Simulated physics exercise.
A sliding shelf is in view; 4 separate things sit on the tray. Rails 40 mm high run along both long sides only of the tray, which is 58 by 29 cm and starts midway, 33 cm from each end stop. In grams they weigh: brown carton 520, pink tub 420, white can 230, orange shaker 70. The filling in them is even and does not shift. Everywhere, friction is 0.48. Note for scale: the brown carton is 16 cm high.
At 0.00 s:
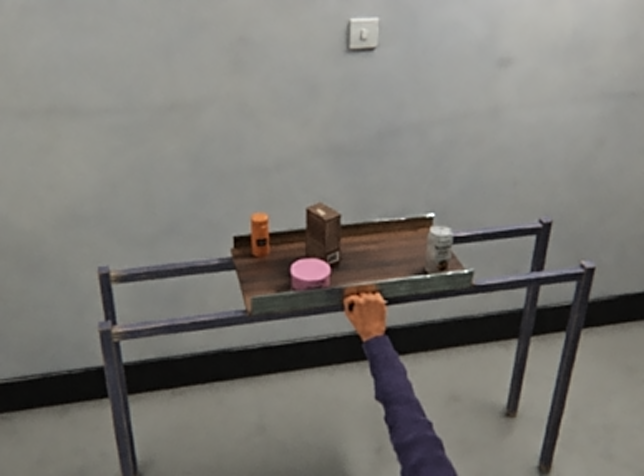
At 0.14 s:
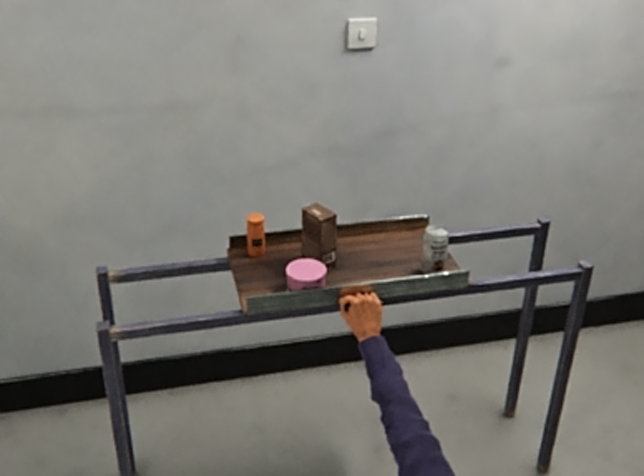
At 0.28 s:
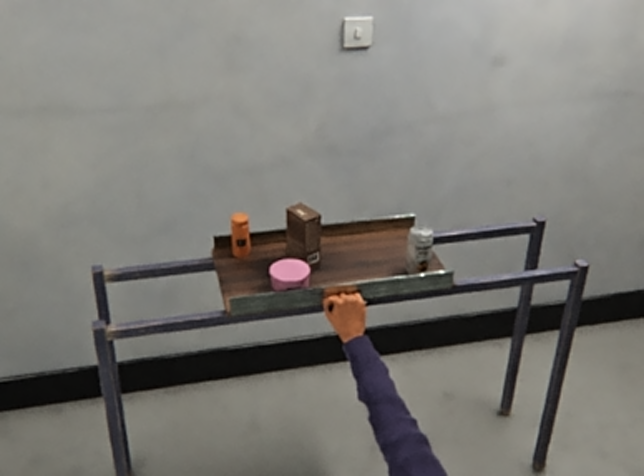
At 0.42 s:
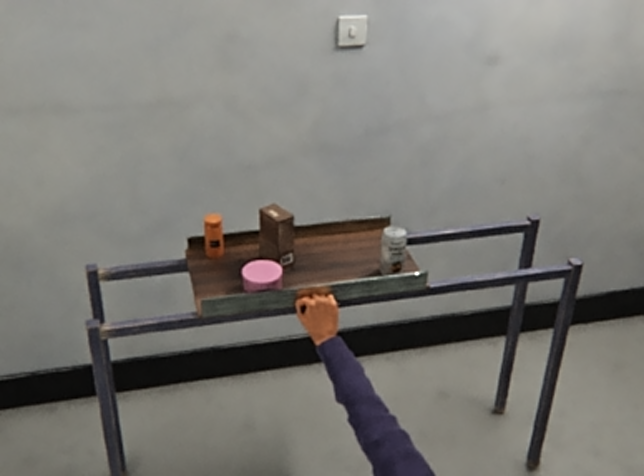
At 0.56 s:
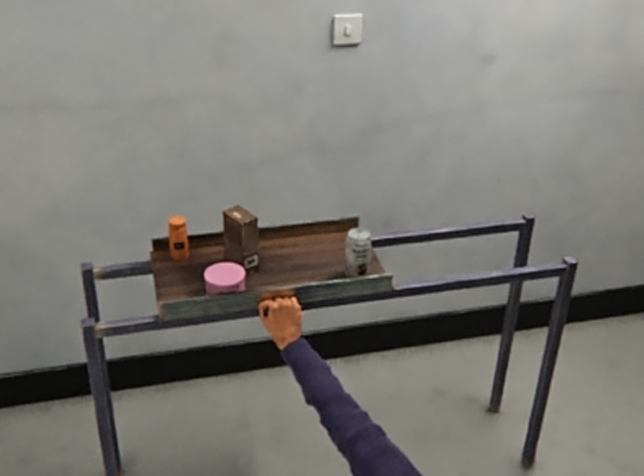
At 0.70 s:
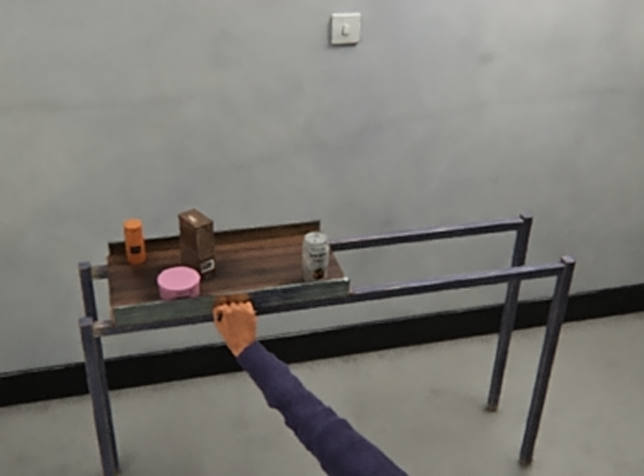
A hand in a dark purple sleeve slid a wooden tray leftward along two metal rails, slowly at first and then farther, carrying an orange shaker, a brown carton, a pink tub and a white can.
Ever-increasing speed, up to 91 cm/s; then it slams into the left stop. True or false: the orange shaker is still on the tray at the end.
False.
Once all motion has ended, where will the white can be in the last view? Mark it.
About (268, 265).
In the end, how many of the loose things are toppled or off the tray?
The answer is 2.
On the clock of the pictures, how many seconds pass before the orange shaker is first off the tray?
Around 0.9 s on the clock.
After 0.90 s, tray moved 33 cm left; orange shaker now off the tray; brown carton leaning 22°; white can slid 7 cm.
After 1.10 s, tray moved 33 cm left; brown carton on its side; pink tub slid 8 cm; white can slid 8 cm.
At rest (1.8 s), off the tray, orange shaker; tipped over on the tray, brown carton; not toppled but over 5 cm from the start, pink tub and white can.
